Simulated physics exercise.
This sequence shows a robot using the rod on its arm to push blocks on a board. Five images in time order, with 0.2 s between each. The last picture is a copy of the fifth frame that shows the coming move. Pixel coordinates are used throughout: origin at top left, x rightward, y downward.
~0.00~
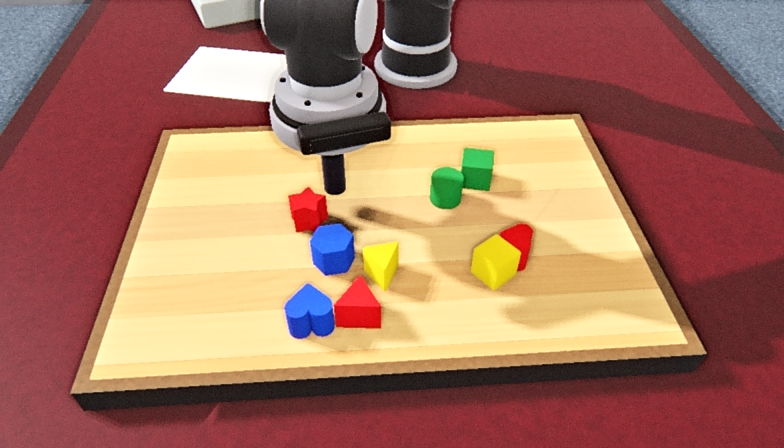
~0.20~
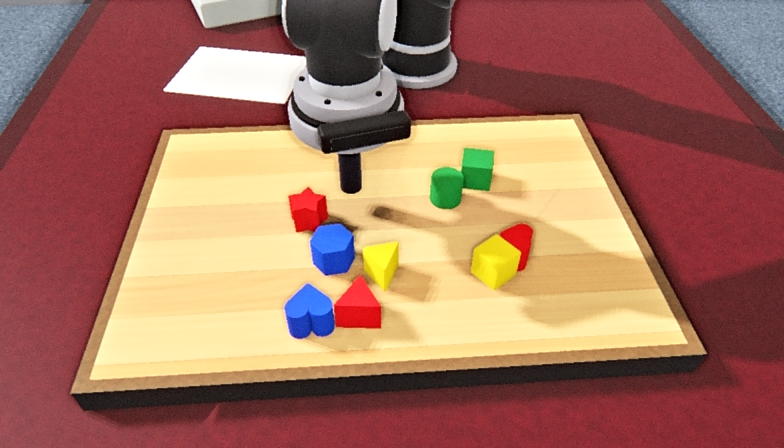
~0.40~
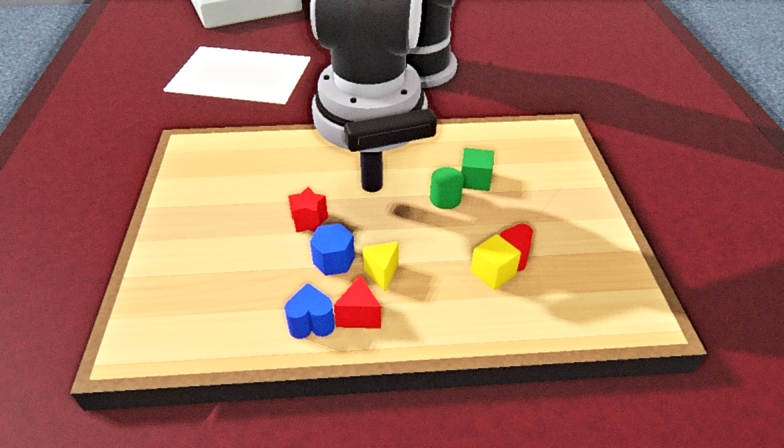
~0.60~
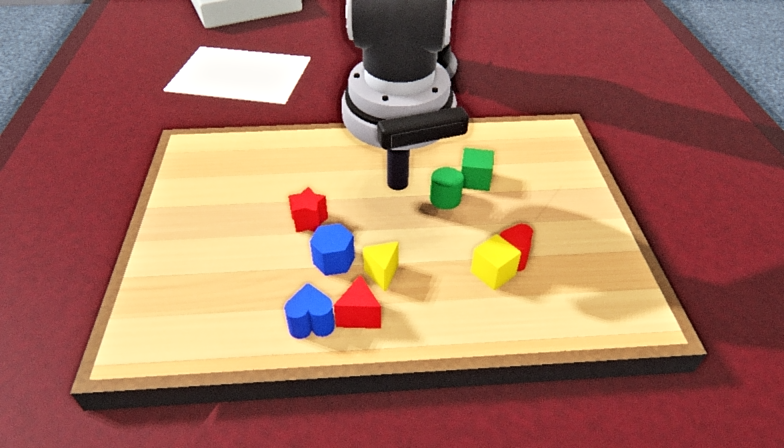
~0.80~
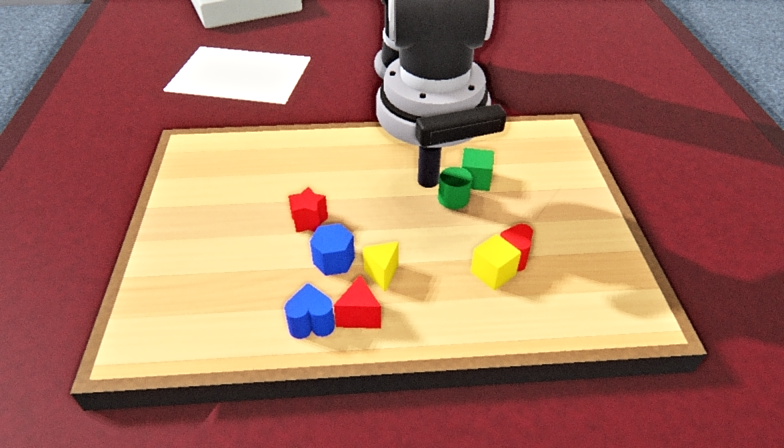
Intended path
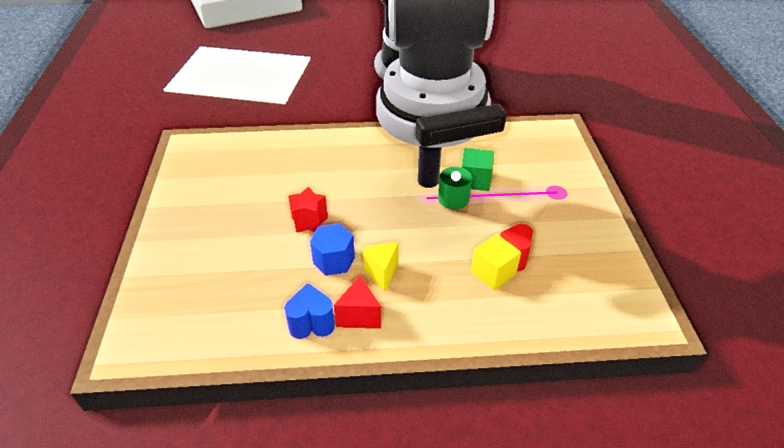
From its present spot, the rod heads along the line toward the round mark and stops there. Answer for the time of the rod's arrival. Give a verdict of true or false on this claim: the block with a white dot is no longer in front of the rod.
Verdict: True.
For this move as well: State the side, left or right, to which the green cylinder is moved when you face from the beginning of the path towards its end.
Side: Right.
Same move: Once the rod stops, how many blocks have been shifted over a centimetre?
Number moved: 1.
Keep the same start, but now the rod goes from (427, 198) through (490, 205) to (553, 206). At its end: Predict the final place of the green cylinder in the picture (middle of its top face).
I think it will end close to (571, 169).
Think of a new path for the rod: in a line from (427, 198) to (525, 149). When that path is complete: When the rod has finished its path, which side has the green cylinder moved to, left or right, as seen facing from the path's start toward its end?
The green cylinder is shifted sideways to the right, facing along the path from start to end.
Drawn move, from (427, 198) directly to (557, 193); the dot is on the green cylinder.
The first path, step by step. One third of the way, rod (473, 179); green cylinder (501, 180).
Two thirds of the way, rod (518, 177); green cylinder (539, 186); green square piece (481, 156).
At the end, rod (561, 176); green cylinder (550, 189); green square piece (481, 156).
